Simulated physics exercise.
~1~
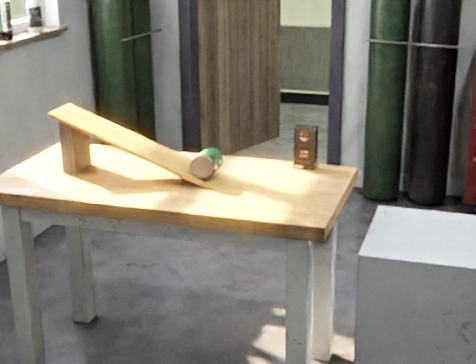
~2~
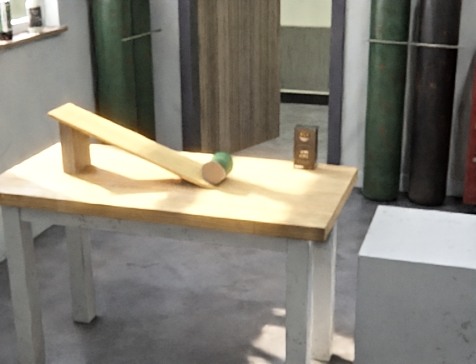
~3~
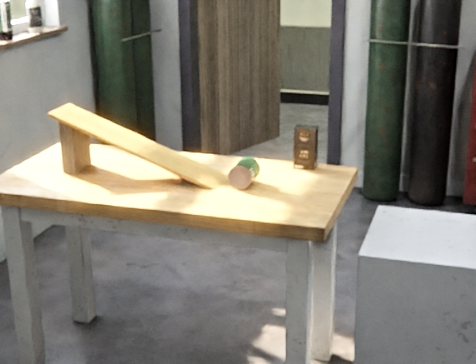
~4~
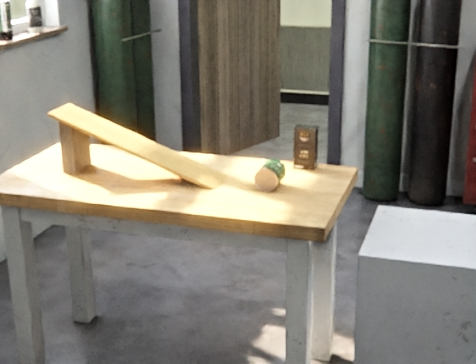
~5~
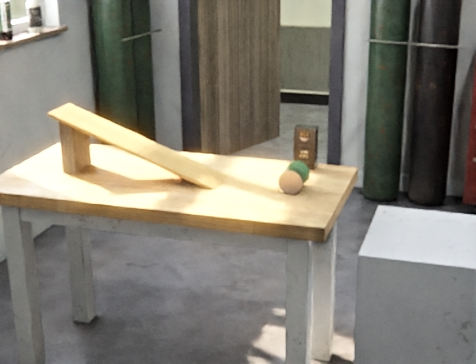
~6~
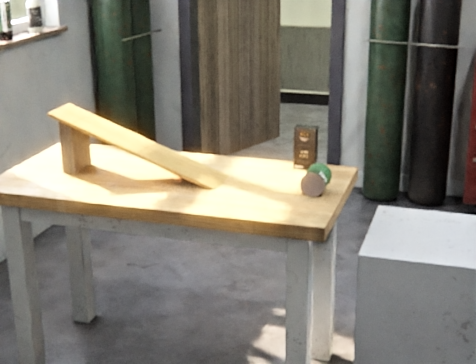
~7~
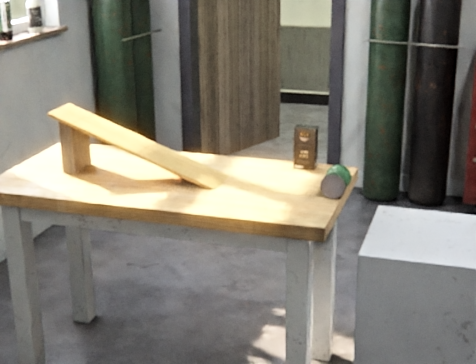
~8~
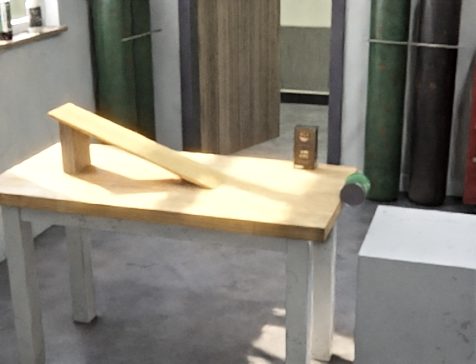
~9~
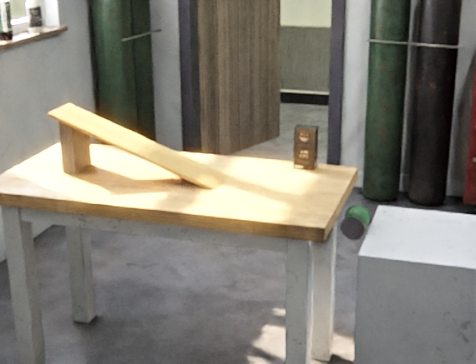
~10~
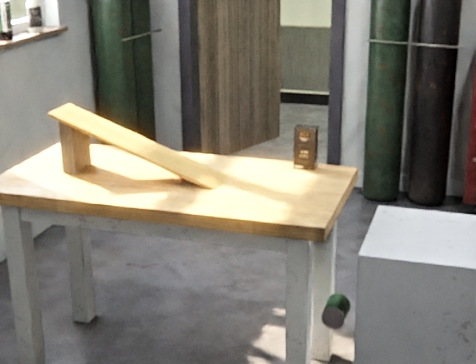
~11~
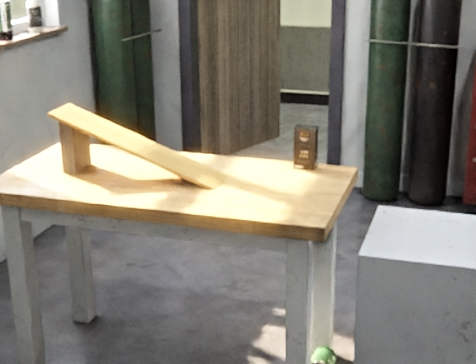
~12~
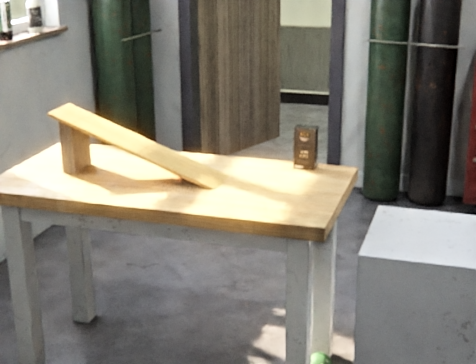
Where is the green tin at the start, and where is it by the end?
At the start the green tin is on the table at the lower end of the wooden ramp. By the end it is down in the gap, low beside the table's front right leg.
